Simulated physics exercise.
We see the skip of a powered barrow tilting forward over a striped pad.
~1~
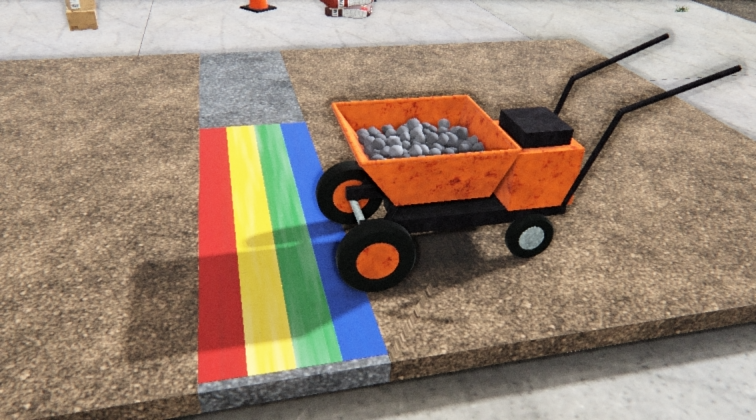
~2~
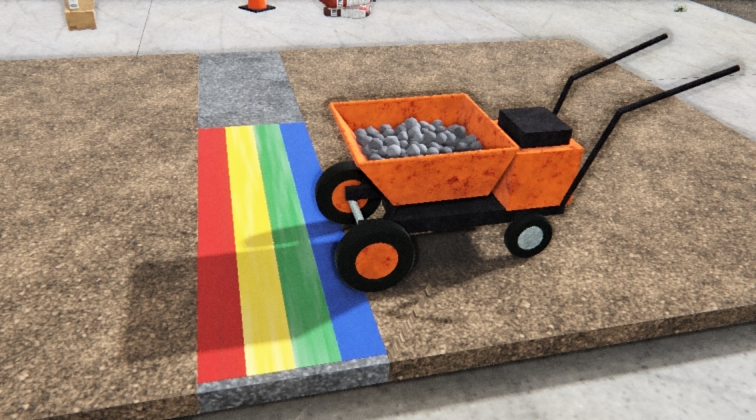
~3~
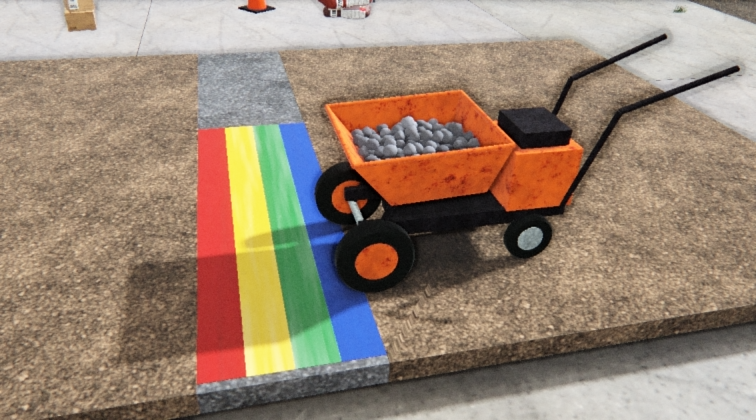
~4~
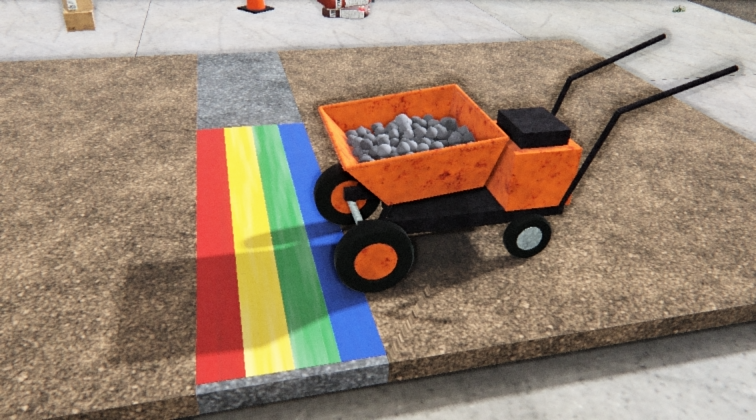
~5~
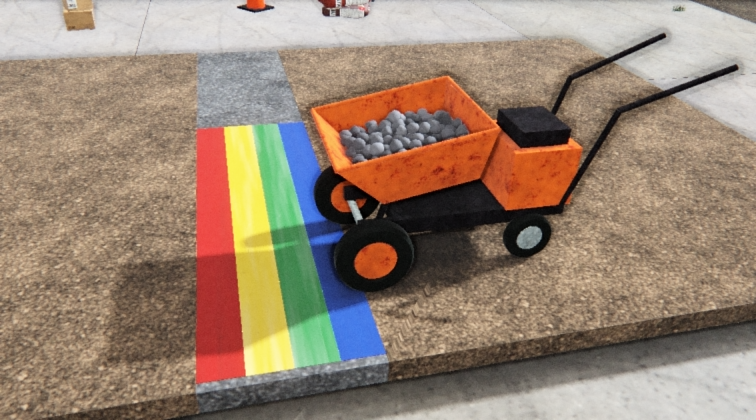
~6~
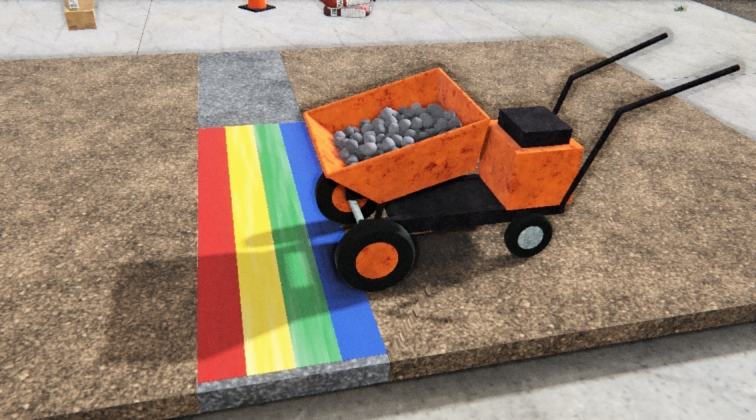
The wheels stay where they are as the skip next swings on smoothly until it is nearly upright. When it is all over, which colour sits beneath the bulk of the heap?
The bulk sits over the red colour.
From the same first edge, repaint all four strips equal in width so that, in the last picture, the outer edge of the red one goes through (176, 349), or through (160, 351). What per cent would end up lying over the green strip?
Near 0 and then 10 in a hundred.
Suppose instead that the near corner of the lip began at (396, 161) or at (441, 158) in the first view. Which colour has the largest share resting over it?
At the first spot that yellow strip, at the second green.
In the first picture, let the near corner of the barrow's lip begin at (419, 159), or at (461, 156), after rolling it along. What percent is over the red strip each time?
First try: Around 20 %; second try: Around 0 %.
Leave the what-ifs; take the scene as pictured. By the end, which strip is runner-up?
The yellow strip.
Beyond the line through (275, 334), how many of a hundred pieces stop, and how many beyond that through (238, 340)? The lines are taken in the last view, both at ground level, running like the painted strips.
In order, some 100 % then some 70 %.
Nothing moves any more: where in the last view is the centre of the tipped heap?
Around (219, 264).
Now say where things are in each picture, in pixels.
Lip of the skip at (362, 164), level; top of the load at (416, 149), round cobbles; blue strip at (354, 319); green strip at (311, 325); yellow strip at (267, 331); red strip at (222, 338), in the first picture.
Lip of the skip at (359, 165), level; top of the load at (418, 138), in the second picture.
Lip of the skip at (354, 166), tipped barely; top of the load at (431, 147), in the third picture.
Lip of the skip at (346, 169), tipped a little; top of the load at (425, 144), in the fourth picture.
Lip of the skip at (337, 171), tipped a little; top of the load at (434, 127), in the fifth picture.
Lip of the skip at (328, 176), tipped clearly; top of the load at (427, 121); blue strip at (353, 319); green strip at (310, 325); yellow strip at (266, 331); red strip at (221, 337), in the sixth picture.
Soon, skip tipped steeply; all in the skip.
A while on, skip tipped steeply; nearly all in the skip; a small part over the yellow strip; a stray few over the red strip; a stray few falling.
Towards the end, skip tipped right over; a small part in the skip; about a quarter over the yellow strip; about a third over the red strip; about a quarter off the paint.
Finally, skip tipped right over; none over the blue strip; a stray few over the green strip; about a quarter over the yellow strip; about half over the red strip; about a quarter off the paint.
